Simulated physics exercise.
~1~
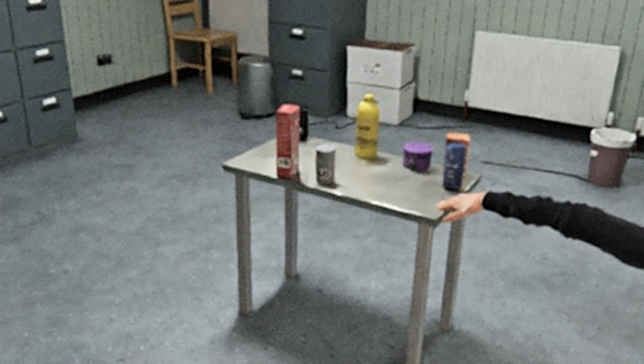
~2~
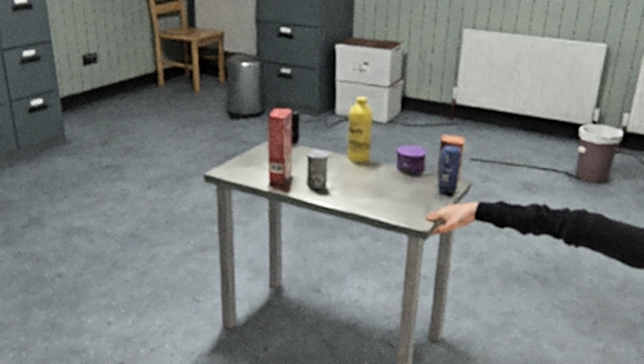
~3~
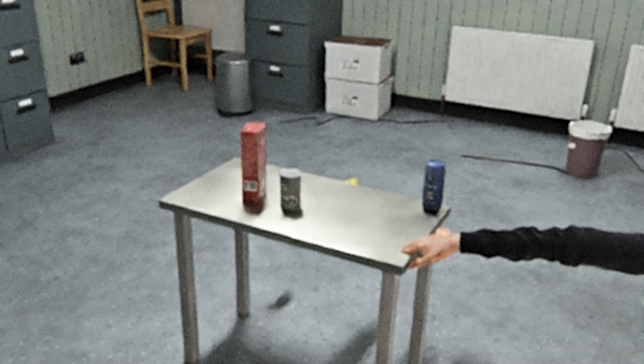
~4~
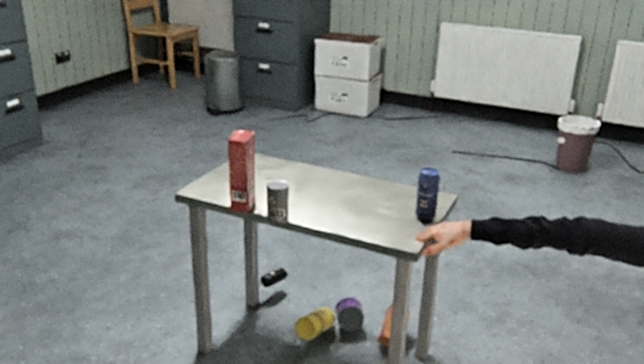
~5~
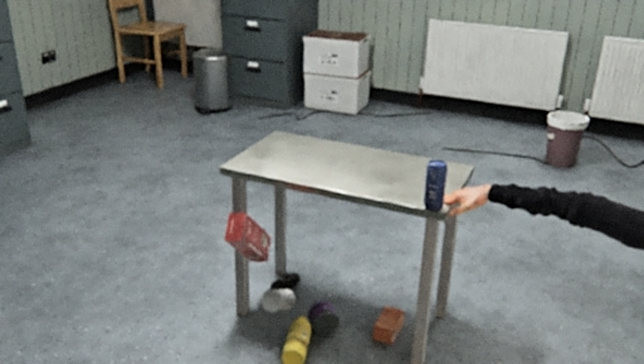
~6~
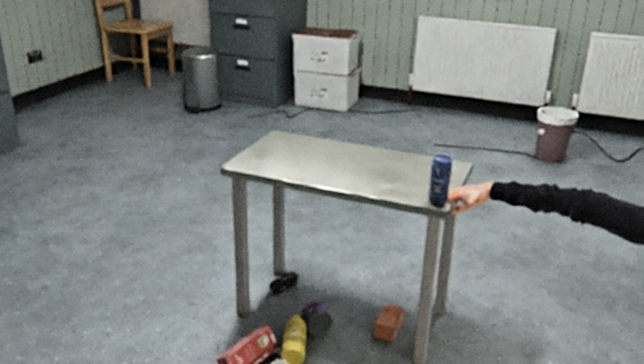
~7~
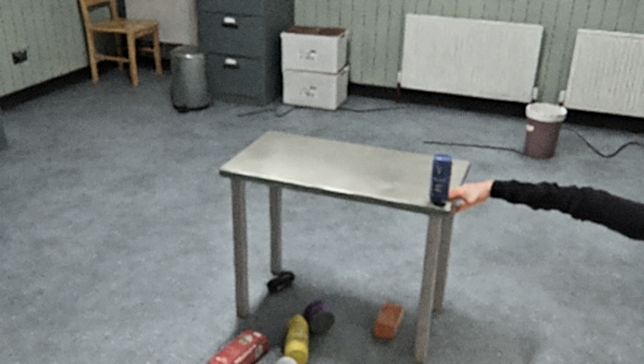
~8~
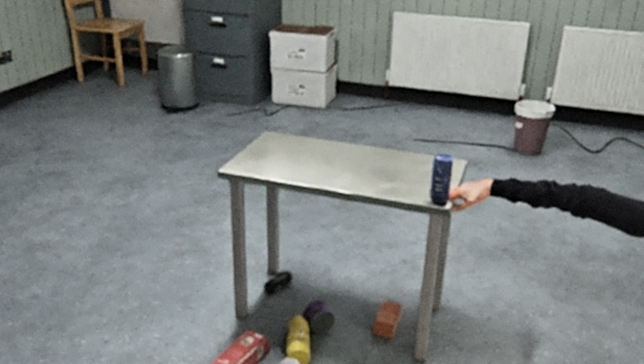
We see a hand gripping a small metal table of assorted containers and pulling it forward, then shoving it back, as most items tumble to the floor, the red carton and grey tin falling later, leaving only the blue can standing near the table's right edge.
